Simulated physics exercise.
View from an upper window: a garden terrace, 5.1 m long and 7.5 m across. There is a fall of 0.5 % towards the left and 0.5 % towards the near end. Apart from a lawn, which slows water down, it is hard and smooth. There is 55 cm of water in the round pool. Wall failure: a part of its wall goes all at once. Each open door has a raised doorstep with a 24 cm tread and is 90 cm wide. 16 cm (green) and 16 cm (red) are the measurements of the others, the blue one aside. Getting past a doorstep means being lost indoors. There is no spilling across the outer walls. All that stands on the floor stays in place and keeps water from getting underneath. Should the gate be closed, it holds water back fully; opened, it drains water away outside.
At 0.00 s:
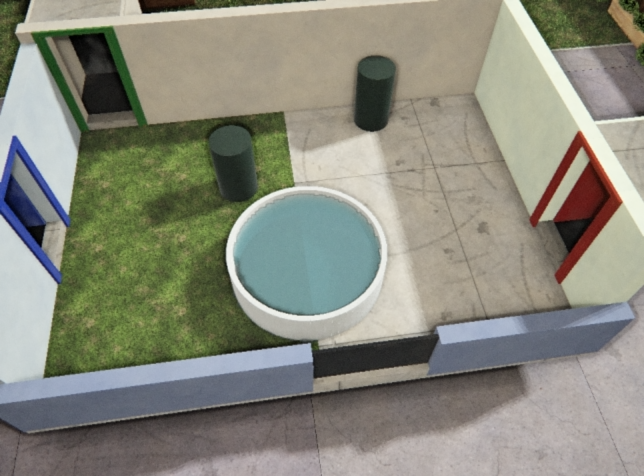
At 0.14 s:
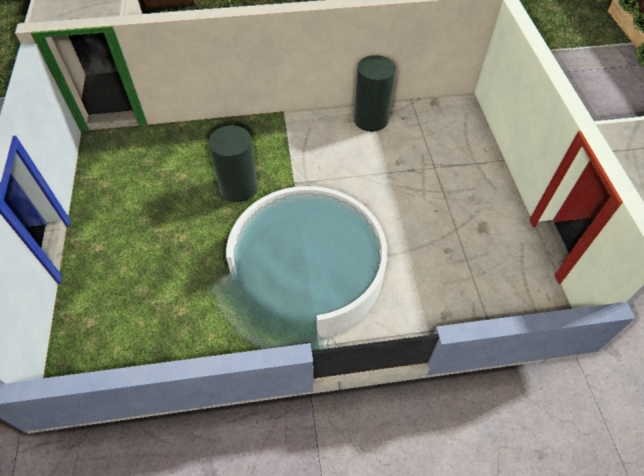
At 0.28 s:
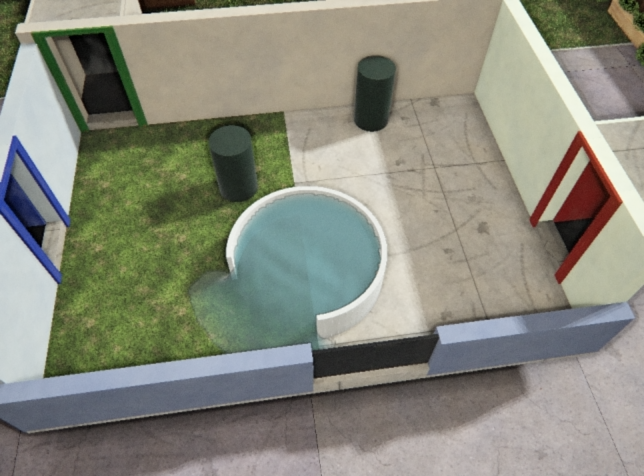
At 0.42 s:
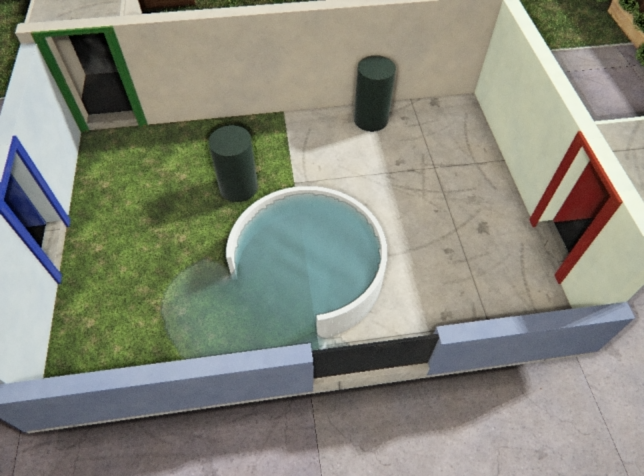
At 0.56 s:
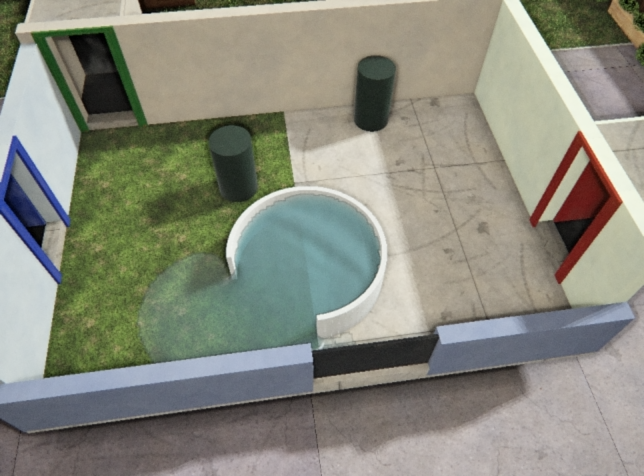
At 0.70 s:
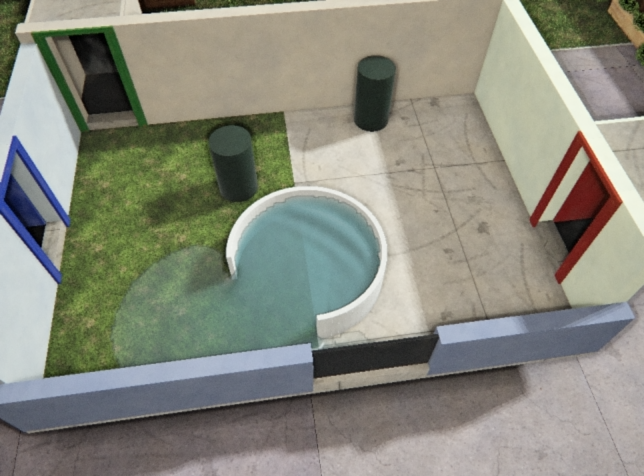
On a walled garden terrace, the round pool's wall gives way and water spreads left across the lawn.
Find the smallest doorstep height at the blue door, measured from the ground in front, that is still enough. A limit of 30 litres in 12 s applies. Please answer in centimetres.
At least 8 cm.
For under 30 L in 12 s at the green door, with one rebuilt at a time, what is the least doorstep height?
Roughly 9.5 cm at the green door.
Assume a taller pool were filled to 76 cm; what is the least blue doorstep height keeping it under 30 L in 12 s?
The step would need to be some 11.5 cm high.
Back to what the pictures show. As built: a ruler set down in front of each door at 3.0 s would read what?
Door depths (cm): Green = 0, blue = 15, red = 0.
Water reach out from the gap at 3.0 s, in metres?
Around 4.4 m from the gap.
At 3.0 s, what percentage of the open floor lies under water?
Wet share: Near 40 %.
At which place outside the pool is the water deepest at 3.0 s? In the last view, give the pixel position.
Near (40, 405).
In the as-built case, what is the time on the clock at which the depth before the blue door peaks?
Peak time: Around 3.2 s.
After 1.4 s water covers 20 % of the floor, deepest (38 cm) near (260, 375); it has not reached the blue door.
After 3.0 s water covers 40 % of the floor, deepest (30 cm) near (40, 405); 15 cm at the blue door, 0 litres in over its 19 cm doorstep.
After 12.0 s water covers 100 % of the floor, deepest (10 cm) near (40, 405); 8 cm at the blue door, 0 litres in over its 19 cm doorstep.
At the blue door as built, the water arrived by 2.2 s and peaked near 15 cm at 3.2 s.
With a doorstep of 6.5 cm, 60 litres would have come in within the 12 s; with 9 cm, 20 litres. So under 30 litres takes about 8 cm.
